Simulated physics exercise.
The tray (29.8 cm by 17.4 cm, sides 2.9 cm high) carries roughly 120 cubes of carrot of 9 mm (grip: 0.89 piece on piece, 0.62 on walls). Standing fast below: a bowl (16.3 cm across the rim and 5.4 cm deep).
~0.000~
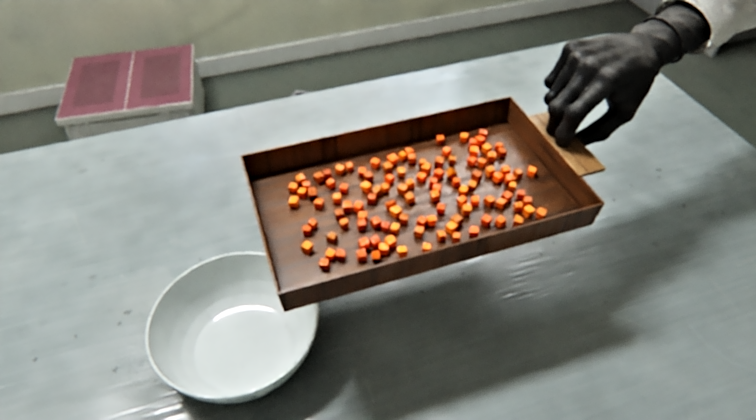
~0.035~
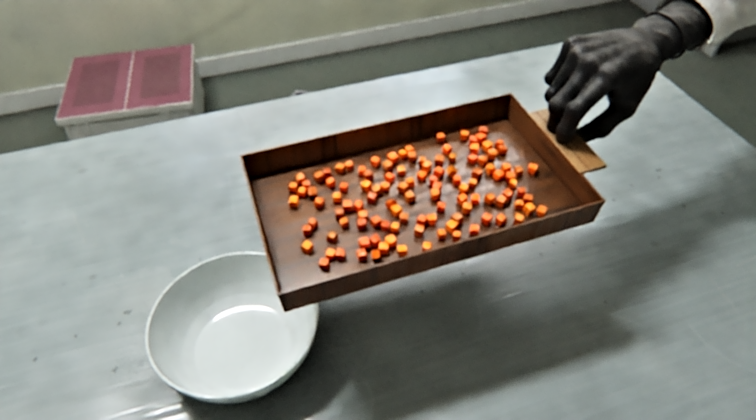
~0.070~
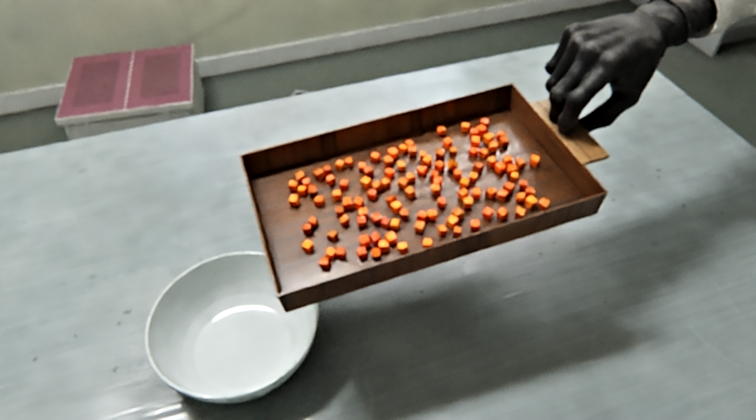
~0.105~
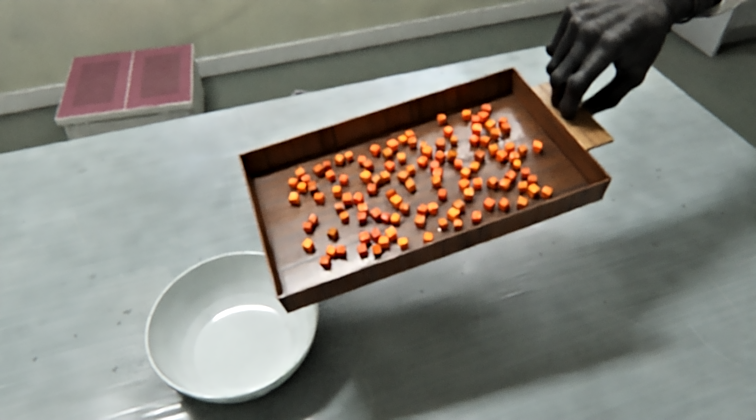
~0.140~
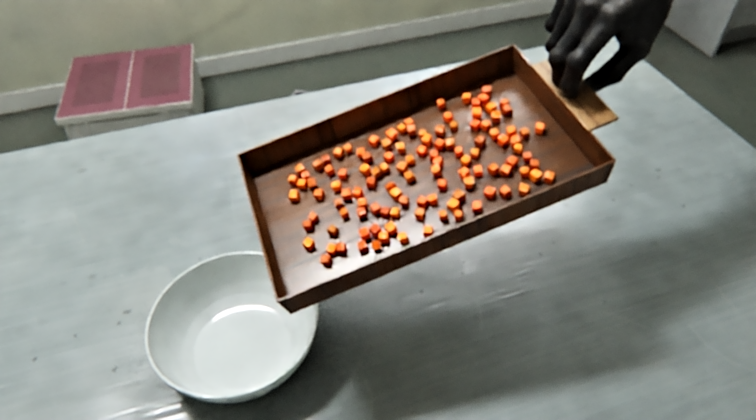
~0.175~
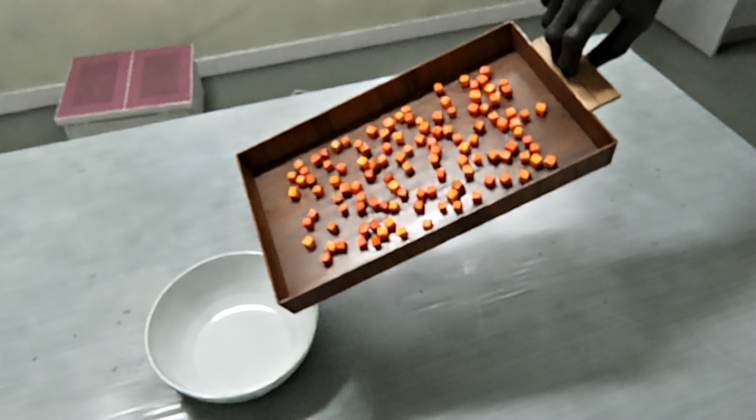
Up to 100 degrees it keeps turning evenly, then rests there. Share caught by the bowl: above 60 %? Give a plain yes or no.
Yes.
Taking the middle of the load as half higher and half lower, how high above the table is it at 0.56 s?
The halfway height sits near 14 cm above the table.
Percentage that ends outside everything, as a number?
My estimate is around 5 per cent.
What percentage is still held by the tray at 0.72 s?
Some 25 percent.
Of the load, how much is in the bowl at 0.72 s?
Estimate: Close to 65 in a hundred.
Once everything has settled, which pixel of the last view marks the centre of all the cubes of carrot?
Around (242, 354).
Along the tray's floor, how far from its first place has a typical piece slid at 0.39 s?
I'd say close to 1 cm.
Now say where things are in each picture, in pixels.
In the first picture, tray at (452, 247); tilt 0 degrees; leading edge at (257, 216); middle of the load at (410, 199); bowl at (234, 317).
In the second picture, tray at (452, 246); tilt 1 degrees; leading edge at (257, 217); middle of the load at (410, 197).
In the third picture, tray at (452, 243); tilt 3 degrees; leading edge at (257, 217); middle of the load at (410, 193).
In the fourth picture, tray at (451, 238); tilt 8 degrees; low side left; leading edge at (256, 218); middle of the load at (411, 186).
In the fifth picture, tray at (449, 231); tilt 13 degrees; low side left; leading edge at (255, 220); middle of the load at (410, 177).
In the sixth picture, tray at (447, 225); tilt 19 degrees; low side left; leading edge at (255, 222); middle of the load at (408, 168); bowl at (233, 317). It turns about 165 degrees a second.
Then, at 0.39 s, tilt 54 degrees; tray 100 %; middle of all pieces on or above the table near (369, 132).
After 0.56 s, tilt 82 degrees; tray 95 %; middle of all pieces on or above the table near (297, 231).
After 0.72 s, tilt 100 degrees; bowl 65 %, tray 25 %, in the air 5 %; middle of all pieces on or above the table near (255, 330).
After 0.88 s, tilt 100 degrees; bowl 75 %, tray 15 %, outside 5 %; middle of all pieces on or above the table near (244, 340).
By 2.1 s all is still; bowl 90 %, tray 5 %, outside 5 %.
